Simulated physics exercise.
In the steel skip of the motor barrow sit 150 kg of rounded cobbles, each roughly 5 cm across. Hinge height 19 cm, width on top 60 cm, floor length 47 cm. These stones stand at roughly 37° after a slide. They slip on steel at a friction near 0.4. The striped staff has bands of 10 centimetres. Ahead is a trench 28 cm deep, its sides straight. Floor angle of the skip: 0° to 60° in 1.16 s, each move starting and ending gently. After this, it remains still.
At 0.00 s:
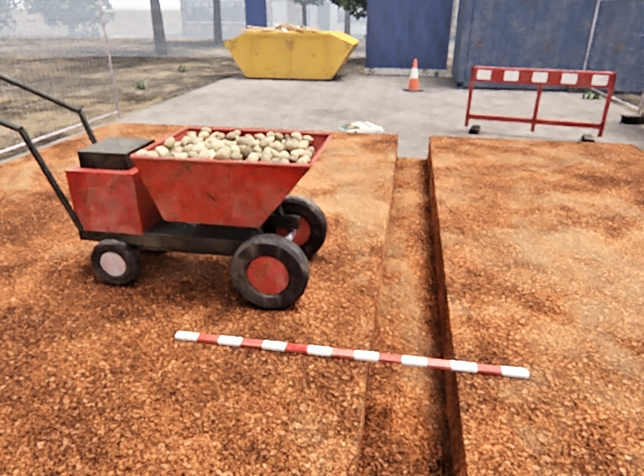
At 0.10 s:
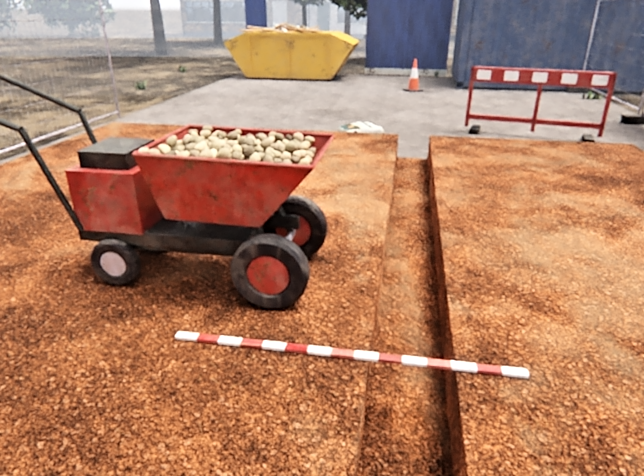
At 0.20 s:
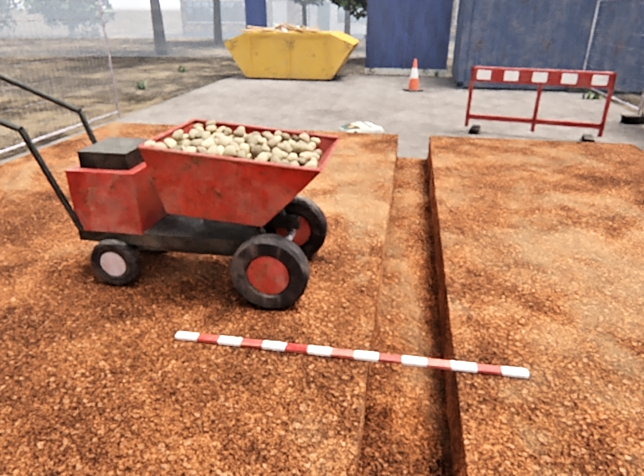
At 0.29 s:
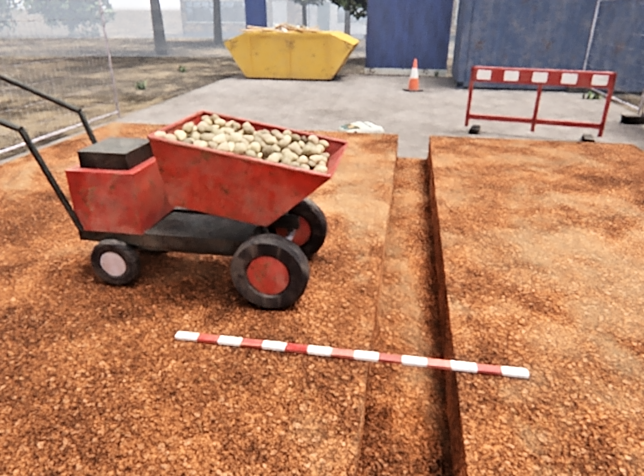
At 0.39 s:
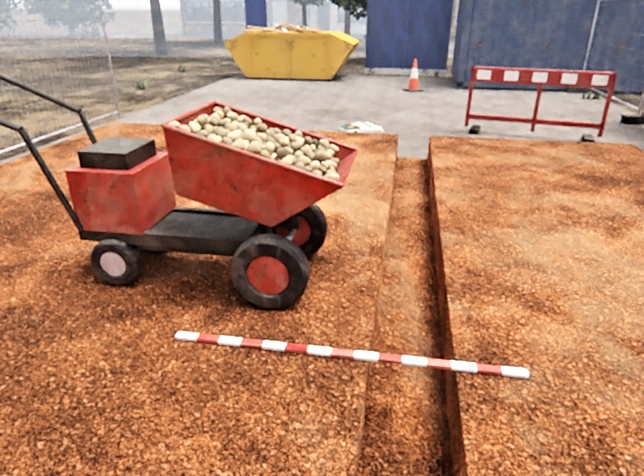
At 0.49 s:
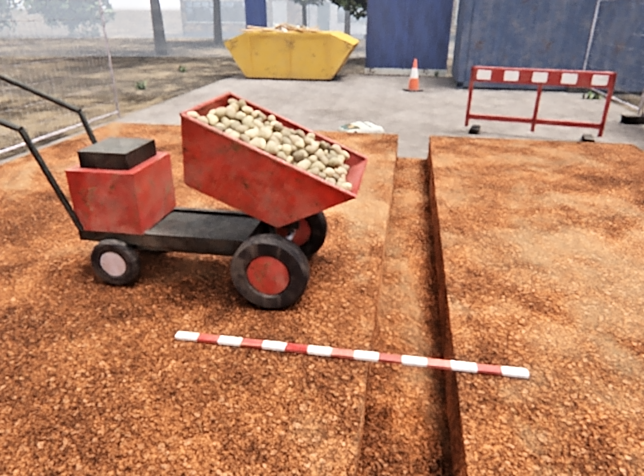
A red motor barrow stood on orange gravel beside a narrow trench, and its skip full of pale rounded stones tilted slowly at first, then more steeply, its front leaning down to the right.
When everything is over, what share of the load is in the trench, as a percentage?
Close to 67 in a hundred.
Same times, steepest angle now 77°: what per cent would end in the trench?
Around 85 per cent would finish in the trench.
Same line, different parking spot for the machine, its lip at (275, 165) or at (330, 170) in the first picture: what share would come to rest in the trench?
Roughly 75 in a hundred, then 50 in a hundred.
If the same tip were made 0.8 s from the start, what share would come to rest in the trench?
It would be near 60 percent.
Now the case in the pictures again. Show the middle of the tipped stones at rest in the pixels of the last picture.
Their middle is at about (419, 321).
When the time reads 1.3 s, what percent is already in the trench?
Roughly 20 percent of the load.
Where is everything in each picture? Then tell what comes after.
In the first frame, the skip is at 0°, its lip at (310, 167); the top of the load is at (266, 140).
In the second frame, lip at (313, 168), floor tilted 1°, highest stones at (245, 139); the stones move at 0.2 m/s on average.
In the third frame, lip at (320, 171), floor tilted 5°, highest stones at (237, 136); the stones move at 0.4 m/s on average.
In the fourth frame, the skip is at 10°, its lip at (330, 177); the top of the load is at (212, 126); the stones move at 0.5 m/s on average.
In the fifth frame, lip at (343, 186), floor tilted 16°, highest stones at (218, 118); the stones move at 0.6 m/s on average.
In the sixth frame, the skip is at 23°, its lip at (355, 197); the top of the load is at (230, 111); the stones move at 0.7 m/s on average.
After 0.9 s the floor is at 51°; 100 % in the skip; the foremost stones are at (391, 216).
After 1.3 s the floor is at 60°; 79 % in the skip, 20 % in the trench, 1 % past the trench; the foremost stones are at (460, 288).
After 1.6 s the floor is at 60°; 53 % in the skip, 37 % in the trench, 10 % past the trench; the foremost stones are at (537, 298).
After 3.6 s the floor is at 60°; 22 % in the skip, 67 % in the trench, 11 % past the trench; the foremost stones are at (636, 301).
